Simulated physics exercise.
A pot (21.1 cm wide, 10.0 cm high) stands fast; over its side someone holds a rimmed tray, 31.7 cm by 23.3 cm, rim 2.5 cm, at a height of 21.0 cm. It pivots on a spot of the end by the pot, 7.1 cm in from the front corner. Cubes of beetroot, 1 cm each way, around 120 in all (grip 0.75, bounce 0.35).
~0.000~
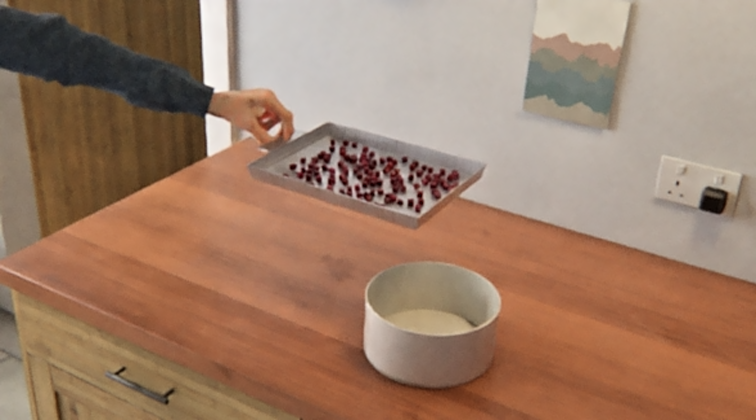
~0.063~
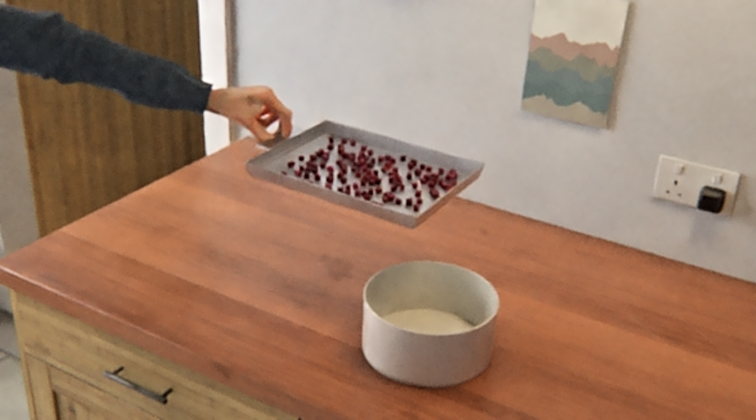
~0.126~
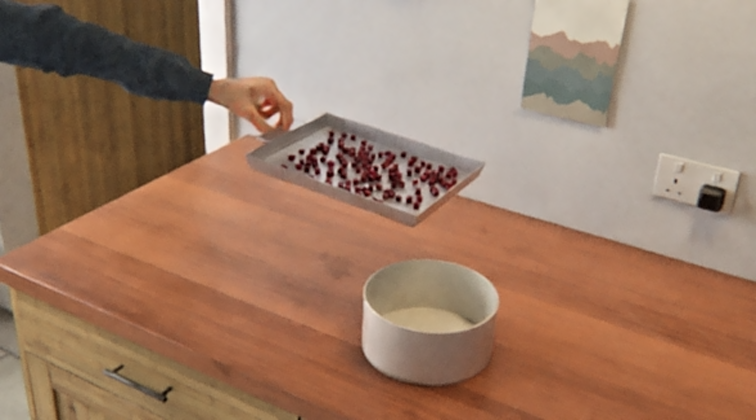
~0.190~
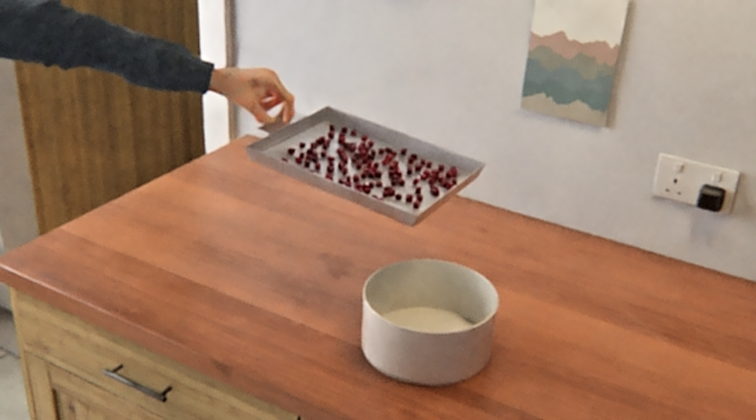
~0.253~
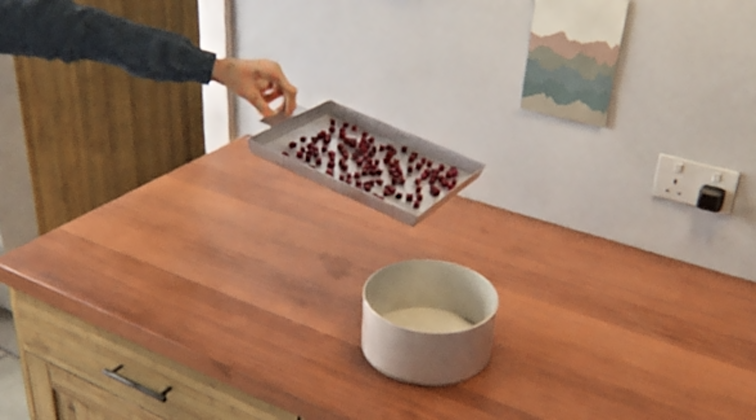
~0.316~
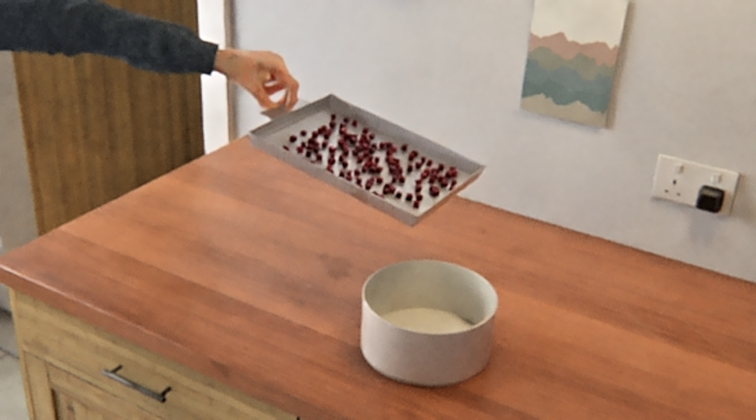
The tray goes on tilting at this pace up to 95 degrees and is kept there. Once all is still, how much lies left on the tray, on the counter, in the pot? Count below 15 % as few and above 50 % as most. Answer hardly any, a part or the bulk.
Tray: Hardly any, counter: The bulk, pot: A part.
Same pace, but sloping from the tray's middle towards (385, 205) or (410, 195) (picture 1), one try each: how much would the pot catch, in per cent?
Some 100 and 75 per cent.
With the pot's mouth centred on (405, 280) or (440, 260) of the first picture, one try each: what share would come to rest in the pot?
About 20 and 75 per cent.
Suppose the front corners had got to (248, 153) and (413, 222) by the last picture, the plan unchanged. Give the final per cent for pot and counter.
Pot 75, counter 20.
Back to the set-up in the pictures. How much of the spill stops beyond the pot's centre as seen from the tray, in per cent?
Roughly 80 per cent.
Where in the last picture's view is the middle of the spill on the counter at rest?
Around (506, 308).
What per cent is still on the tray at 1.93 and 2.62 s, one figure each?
In turn: 80, 30.
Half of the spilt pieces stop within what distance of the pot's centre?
Roughly 22 cm.
After 1.28 s, tilt 49 degrees; the tray holds 90 %, the pot 0 %.
Then, at 1.93 s, tilt 76 degrees; the tray holds 80 %, the pot 0 %.
Then, at 2.62 s, tilt 95 degrees; the tray holds 30 %, the pot 10 %.
In the end, at 3.9 s, tray 0 %, counter 75 %, pot 25 %.
